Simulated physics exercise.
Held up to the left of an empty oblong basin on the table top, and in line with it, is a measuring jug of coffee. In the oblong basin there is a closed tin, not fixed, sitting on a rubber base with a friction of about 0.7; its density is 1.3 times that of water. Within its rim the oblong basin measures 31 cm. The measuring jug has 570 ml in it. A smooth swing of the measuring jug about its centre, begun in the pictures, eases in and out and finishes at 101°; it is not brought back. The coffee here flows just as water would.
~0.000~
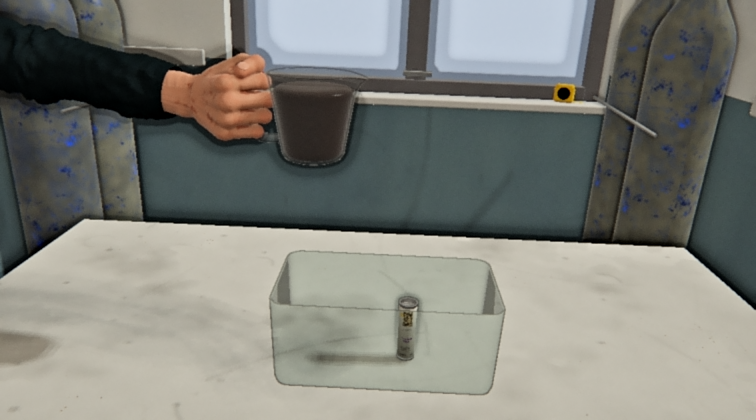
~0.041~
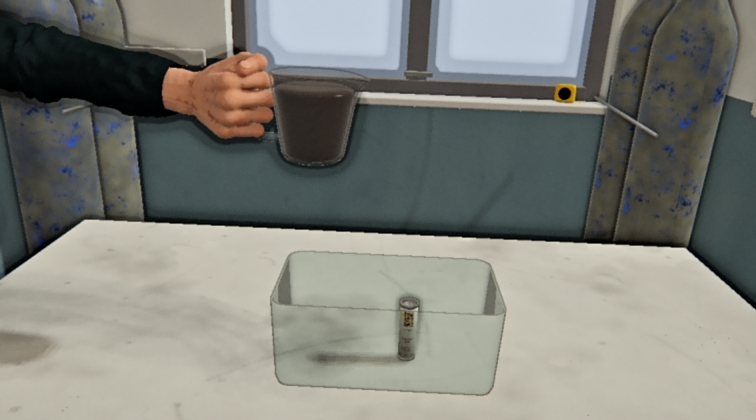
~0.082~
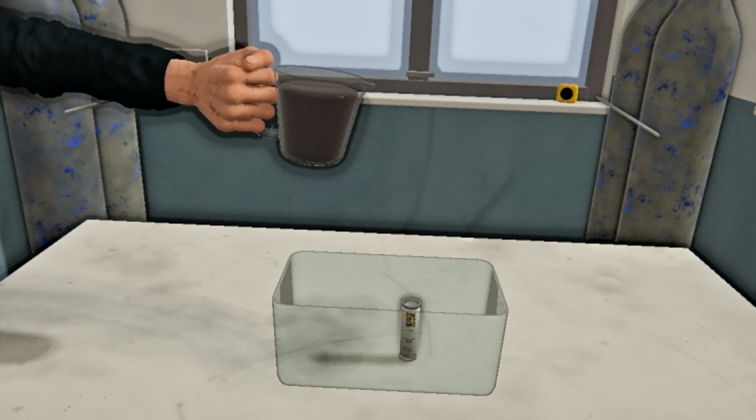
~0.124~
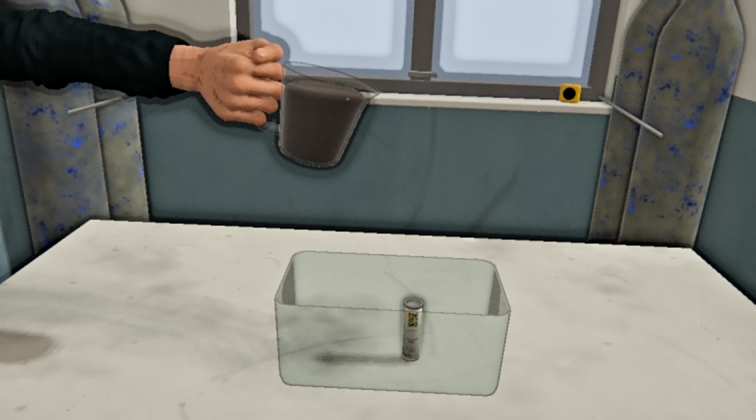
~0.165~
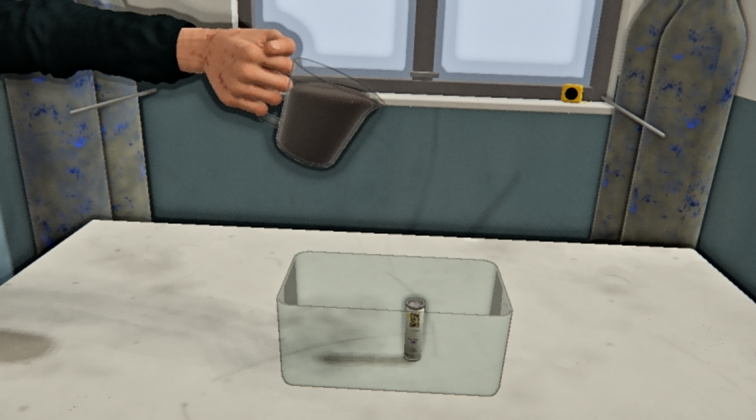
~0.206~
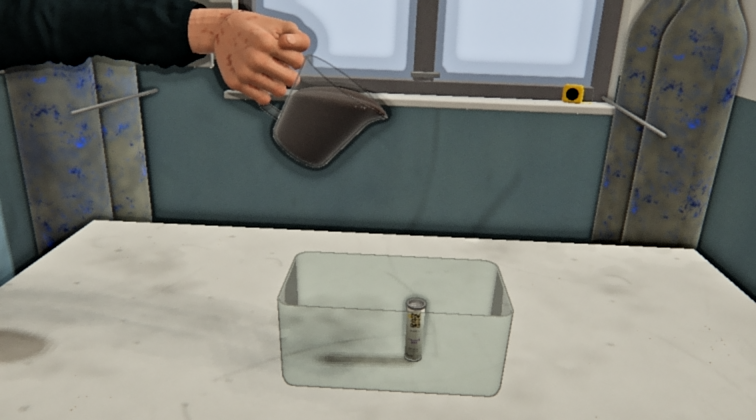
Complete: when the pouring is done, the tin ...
... is still on its feet.
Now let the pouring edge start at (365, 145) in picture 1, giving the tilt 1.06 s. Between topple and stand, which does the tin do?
Then the tin comes down.
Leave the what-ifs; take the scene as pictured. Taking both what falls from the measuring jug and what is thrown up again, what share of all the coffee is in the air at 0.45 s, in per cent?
Estimate: Some 48 % of the total.
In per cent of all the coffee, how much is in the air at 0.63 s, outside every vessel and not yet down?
Close to 26 %.
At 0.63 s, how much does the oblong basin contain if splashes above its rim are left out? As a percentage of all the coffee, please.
Looks like about 66 % of the whole amount.
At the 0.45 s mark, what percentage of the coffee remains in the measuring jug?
Remaining: Near 44 % of the total.
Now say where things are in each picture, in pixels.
Tilt 0°; pouring edge (369, 77); surface from (274, 86) to (355, 89); the oblong basin's rim runs from (280, 276) to (496, 286); the tin's top is at (408, 305), in the first picture.
Tilt 2°; pouring edge (370, 79); surface from (276, 85) to (357, 90), in the second picture.
Tilt 6°; pouring edge (375, 84); surface from (280, 84) to (360, 92), in the third picture.
Tilt 14°; pouring edge (381, 92); surface from (285, 84) to (366, 95), in the fourth picture.
Tilt 23°; pouring edge (386, 103); surface from (290, 89) to (371, 97), in the fifth picture.
Tilt 34°; pouring edge (388, 117); surface from (288, 100) to (385, 108); 1 per cent is over the edge, in the sixth picture.
By 0.45 s the tilt is 97° and 44 per cent is still to pour; the tin stands where it began.
By 0.63 s the tilt is 101° and 9 per cent is still to pour; the tin stands where it began.
By 0.82 s the tilt is 101° and 1 per cent is still to pour; the tin stands where it began.
By 1.02 s the tilt is 101° and 0 per cent is still to pour; the tin stands where it began.
At rest the tin stands where it began.
